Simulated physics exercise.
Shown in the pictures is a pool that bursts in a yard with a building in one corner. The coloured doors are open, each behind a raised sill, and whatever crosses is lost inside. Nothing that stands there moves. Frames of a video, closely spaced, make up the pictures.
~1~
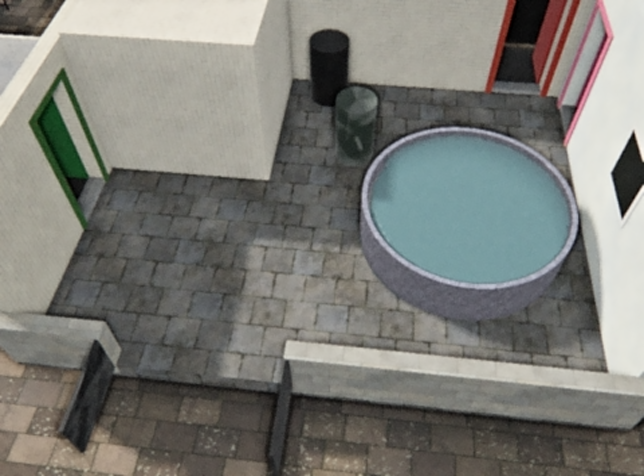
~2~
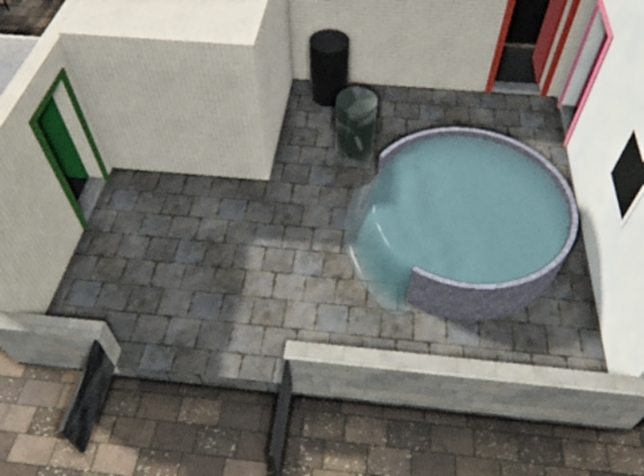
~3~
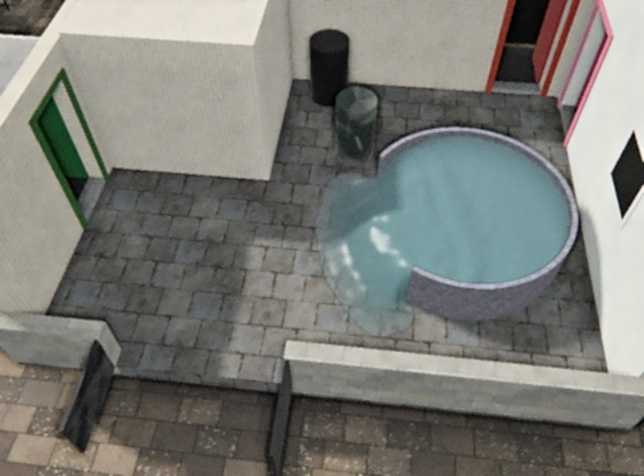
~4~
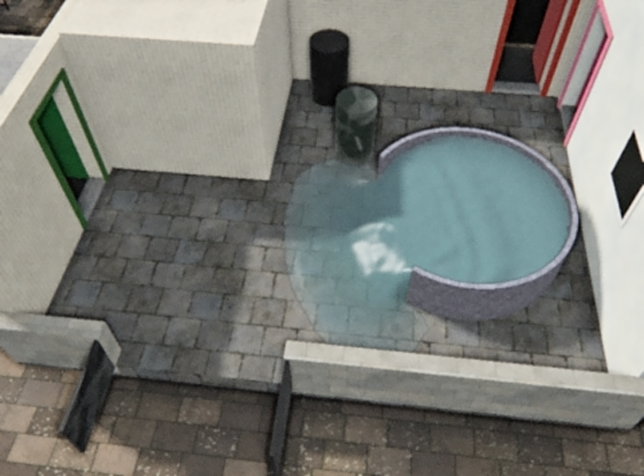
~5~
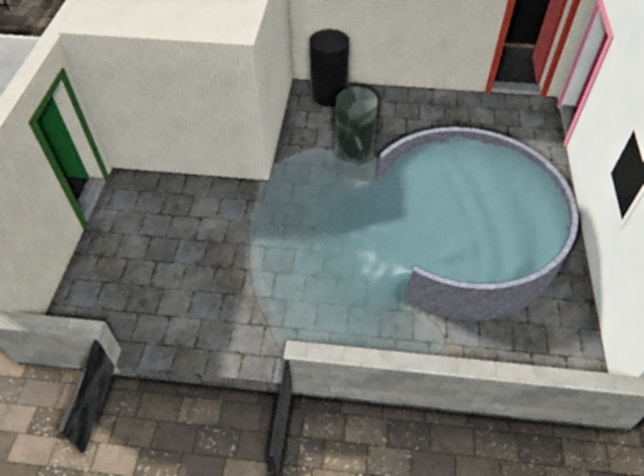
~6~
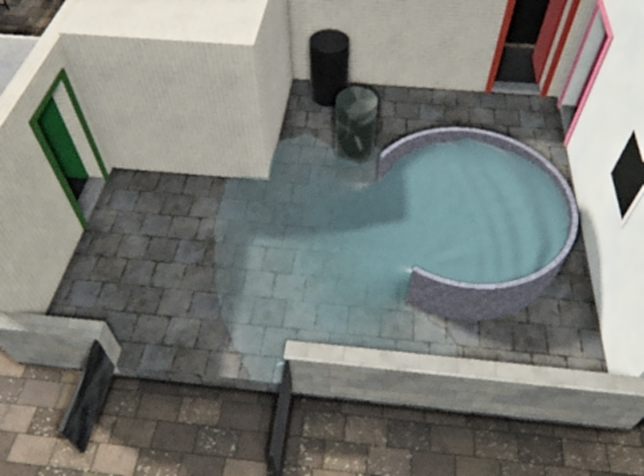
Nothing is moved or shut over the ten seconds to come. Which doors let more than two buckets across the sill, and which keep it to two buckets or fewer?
Outcome: Pink door: Two pails at most. Red door: Two pails at most. Green door: Over two pails.
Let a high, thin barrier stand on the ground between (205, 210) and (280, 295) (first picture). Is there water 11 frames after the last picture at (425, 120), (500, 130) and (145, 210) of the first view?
Outcome per location, in sequence: Unsoaked, unsoaked, soaking.
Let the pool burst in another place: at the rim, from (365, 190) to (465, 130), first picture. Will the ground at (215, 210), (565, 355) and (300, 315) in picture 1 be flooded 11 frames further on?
Taking the three spots as listed, they end up inundated, spared and spared.
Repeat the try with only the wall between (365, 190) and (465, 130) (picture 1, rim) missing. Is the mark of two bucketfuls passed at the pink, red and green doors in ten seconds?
Here's how it goes: The pink door overshoots, the red door overshoots, the green door overshoots.
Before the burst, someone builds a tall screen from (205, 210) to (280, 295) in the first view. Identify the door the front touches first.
The green one.
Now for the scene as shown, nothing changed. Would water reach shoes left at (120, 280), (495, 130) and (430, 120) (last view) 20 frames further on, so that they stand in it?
Same order as asked: Drenched; dry as before; drenched.
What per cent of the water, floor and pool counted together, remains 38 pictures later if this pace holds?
It comes to roughly 68 per cent.
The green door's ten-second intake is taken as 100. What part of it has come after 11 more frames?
Roughly 10 percent.
A moment on, water covers 55 % of the floor; the pink door not reached, the red door not reached, the green door wet at the sill, nothing in.
Next, water covers 65 % of the floor; the pink door not reached, the red door not reached, the green door over two buckets in.
Then, water covers 75 % of the floor; the pink door not reached, the red door not reached, the green door far over two buckets in.
Later, water covers 90 % of the floor; the pink door wet at the sill, nothing in, the red door wet at the sill, nothing in, the green door far over two buckets in.
In the end, water covers 100 % of the floor; the pink door wet at the sill, nothing in, the red door wet at the sill, nothing in, the green door far over two buckets in.
